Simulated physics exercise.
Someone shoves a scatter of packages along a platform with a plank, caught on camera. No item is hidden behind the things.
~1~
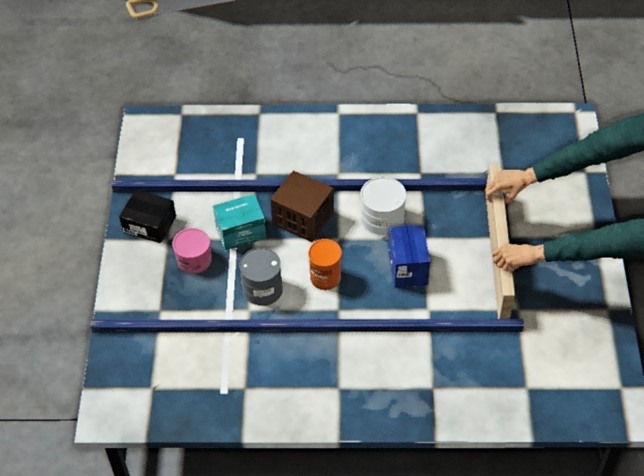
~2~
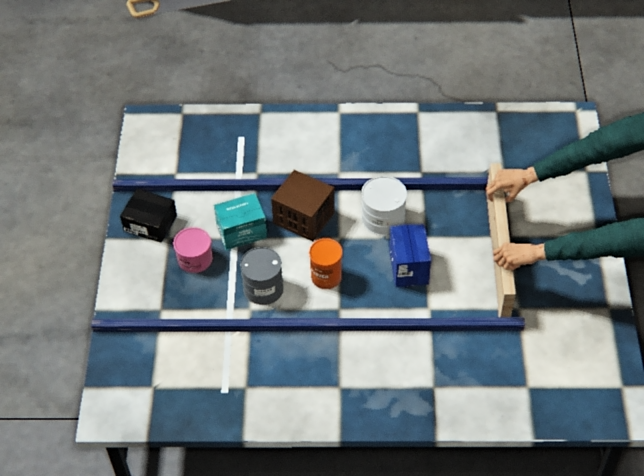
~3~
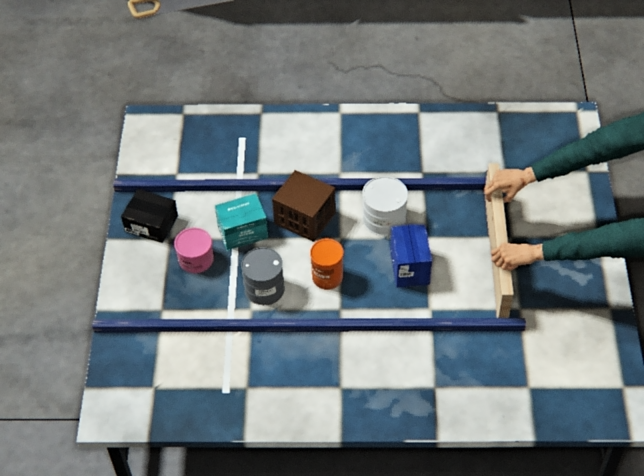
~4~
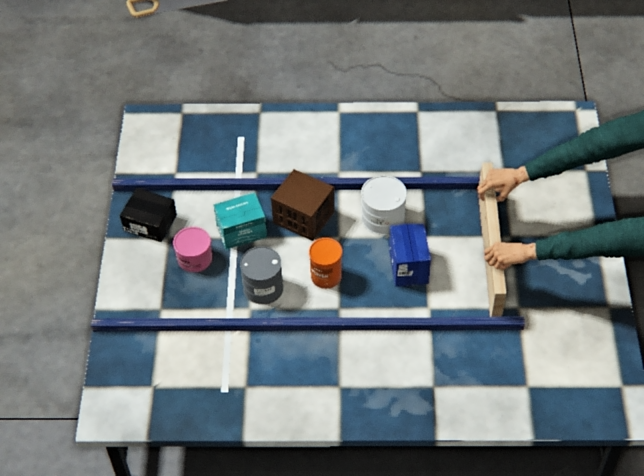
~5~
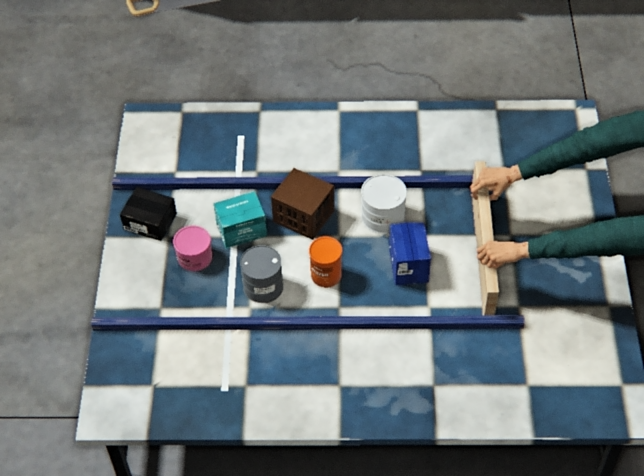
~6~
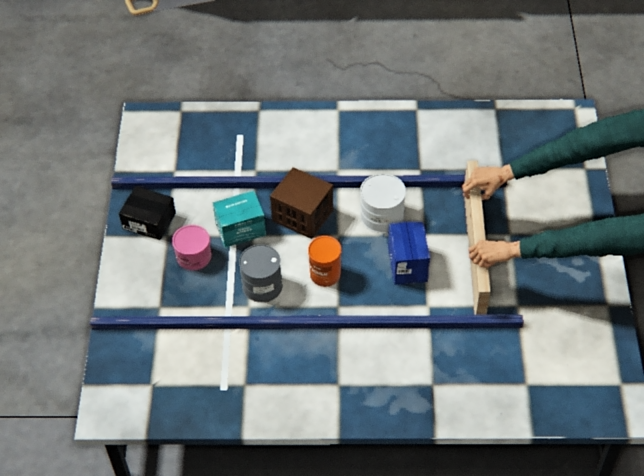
A wooden plank, gripped by two hands in green sleeves, rests near the right end of two blue rails on a checkered table, then slides slightly left. The scattered boxes and canisters between the rails, from the blue box to the black one at far left, stay in place, untouched by it.
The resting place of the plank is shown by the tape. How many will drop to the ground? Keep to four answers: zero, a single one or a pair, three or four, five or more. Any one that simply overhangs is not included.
I foresee no drops here.
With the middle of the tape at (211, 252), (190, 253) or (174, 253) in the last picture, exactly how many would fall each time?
Going through them in order, you'd see 1, 1 and 2.
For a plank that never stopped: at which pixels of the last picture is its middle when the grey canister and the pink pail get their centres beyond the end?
The middle sits near (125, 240) for the first and near (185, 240) for the other.
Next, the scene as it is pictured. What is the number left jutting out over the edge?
1 in all.
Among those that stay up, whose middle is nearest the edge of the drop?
Answer: The black parcel.
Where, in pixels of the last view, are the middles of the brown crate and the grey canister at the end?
About (168, 195), and the other about (203, 288).
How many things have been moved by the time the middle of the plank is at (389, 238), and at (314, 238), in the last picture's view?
The counts are 2 and 7.
Early on, none off yet; black parcel at rest near (148, 213); pink pail at rest near (192, 248); turquoise box at rest near (239, 219).
A while later, none off yet; black parcel at rest near (148, 213); pink pail travelled a little near (183, 255); turquoise box travelled about its own width near (205, 225).
Finally, the number that fall off is zero.
